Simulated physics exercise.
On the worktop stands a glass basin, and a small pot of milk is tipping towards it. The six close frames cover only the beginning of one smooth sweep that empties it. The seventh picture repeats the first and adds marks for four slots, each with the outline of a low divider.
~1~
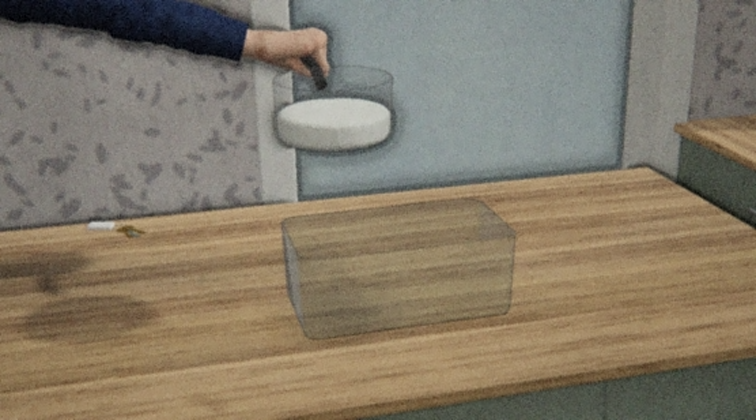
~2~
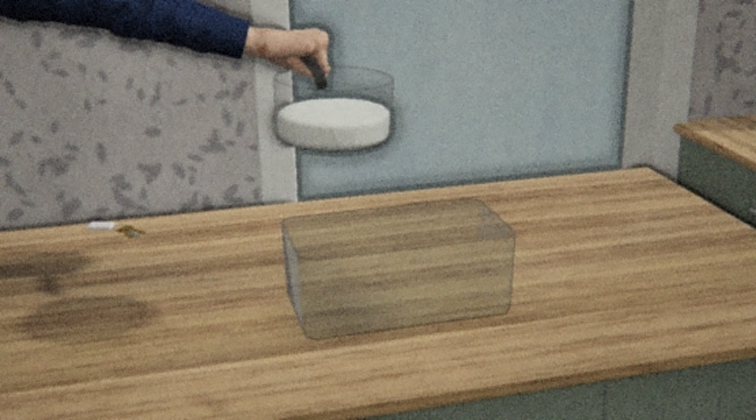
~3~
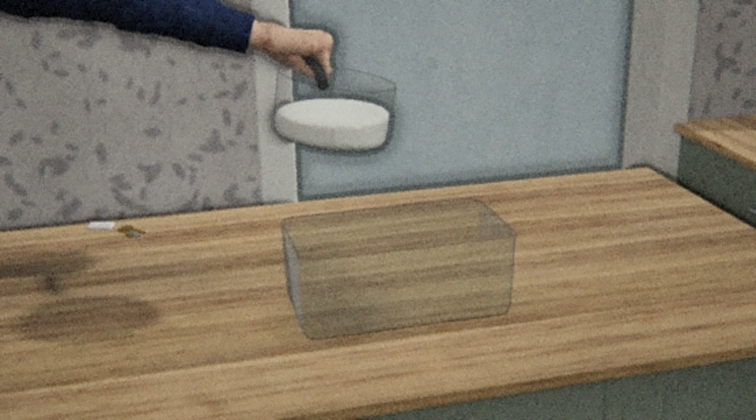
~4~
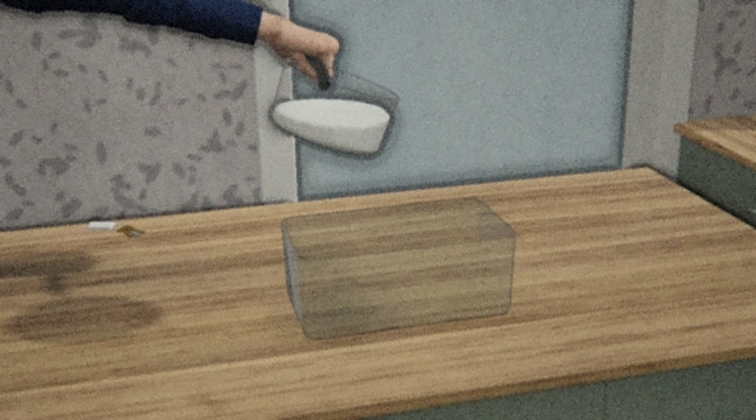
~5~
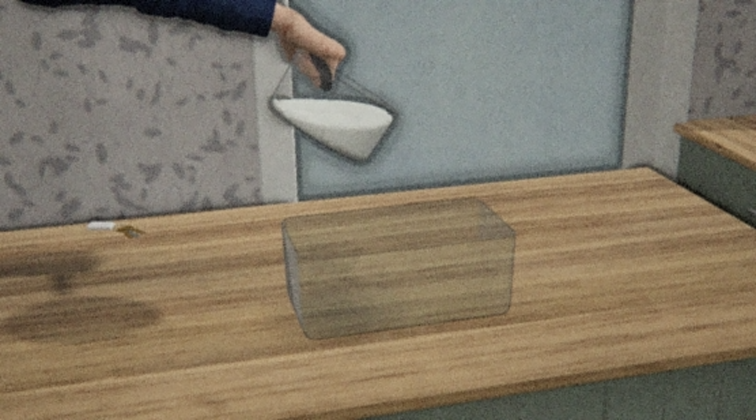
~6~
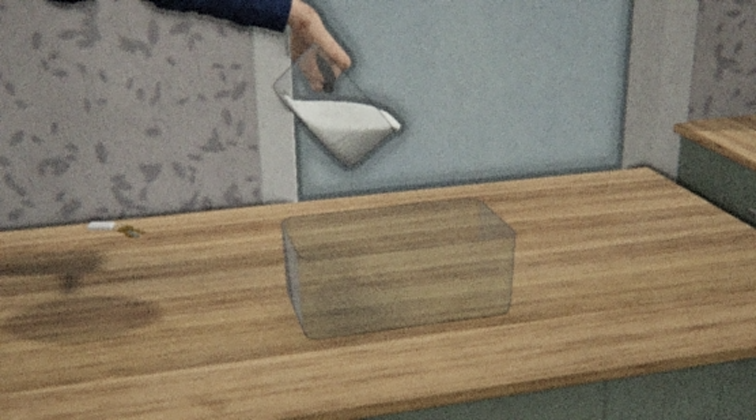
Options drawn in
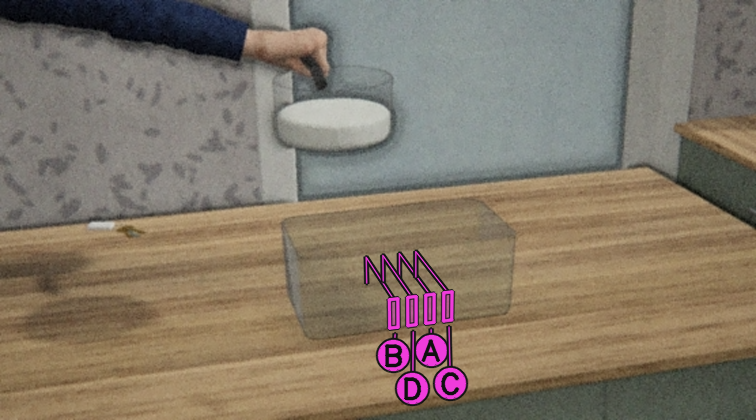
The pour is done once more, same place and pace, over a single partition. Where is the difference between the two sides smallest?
The best slot is A.
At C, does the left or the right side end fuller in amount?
More ends on the left.
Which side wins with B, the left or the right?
The right side.
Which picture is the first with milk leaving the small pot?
In picture 6.
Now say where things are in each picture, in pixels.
The first frame shows upright, lip at (388, 73); basin from (303, 338) to (509, 311); nothing has left yet.
The second frame shows tipped about 2°, lip at (389, 75); nothing has left yet.
The third frame shows tipped about 9°, lip at (392, 82); nothing has left yet.
The fourth frame shows tipped about 20°, lip at (395, 94); nothing has left yet.
The fifth frame shows tipped about 34°, lip at (395, 109); nothing has left yet.
The sixth frame shows tipped about 50°, lip at (391, 126); milk is over the lip, down to (391, 126).
On the marked copy, A at (431, 329); B at (395, 334); C at (448, 326); D at (413, 331).
With A, about 50 % ends left of the wall and 47 % right of it; 3 % is lost outside.
With B, about 7 % ends left of the wall and 90 % right of it; 3 % is lost outside.
With C, about 76 % ends left of the wall and 20 % right of it; 4 % is lost outside.
With D, about 30 % ends left of the wall and 67 % right of it; 3 % is lost outside.
